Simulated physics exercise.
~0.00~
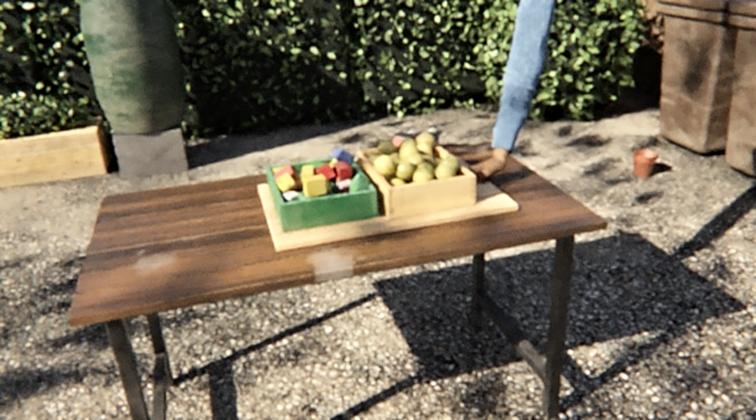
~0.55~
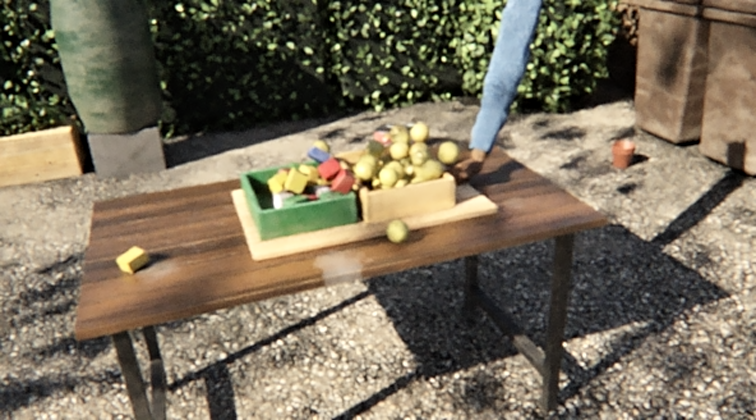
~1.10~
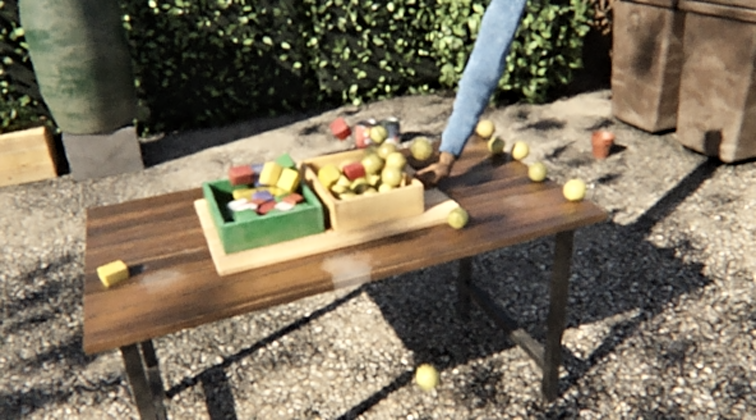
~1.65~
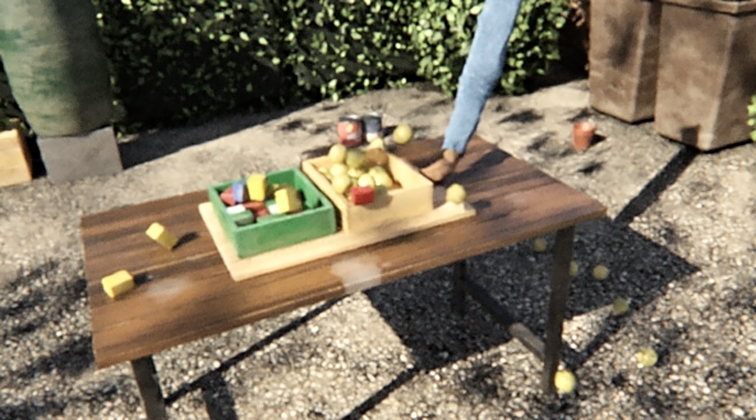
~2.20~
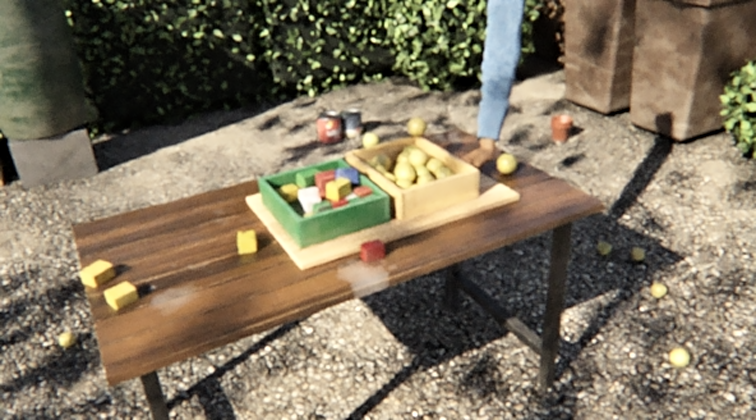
A board carrying a green basket of colourful toy bricks and a wooden basket heaped with yellow apples sits on an outdoor table, a denim-sleeved arm reaching to its right end. The board slides left, the bricks and apples jump above the rims, and a yellow brick lands on the tabletop. It travels further left, and several apples scatter to the right while one drops off the front. The board then moves back to the right as more apples lie on the gravel. Finally it sits further right, both baskets still partly full, with bricks and apples strewn across table and ground.
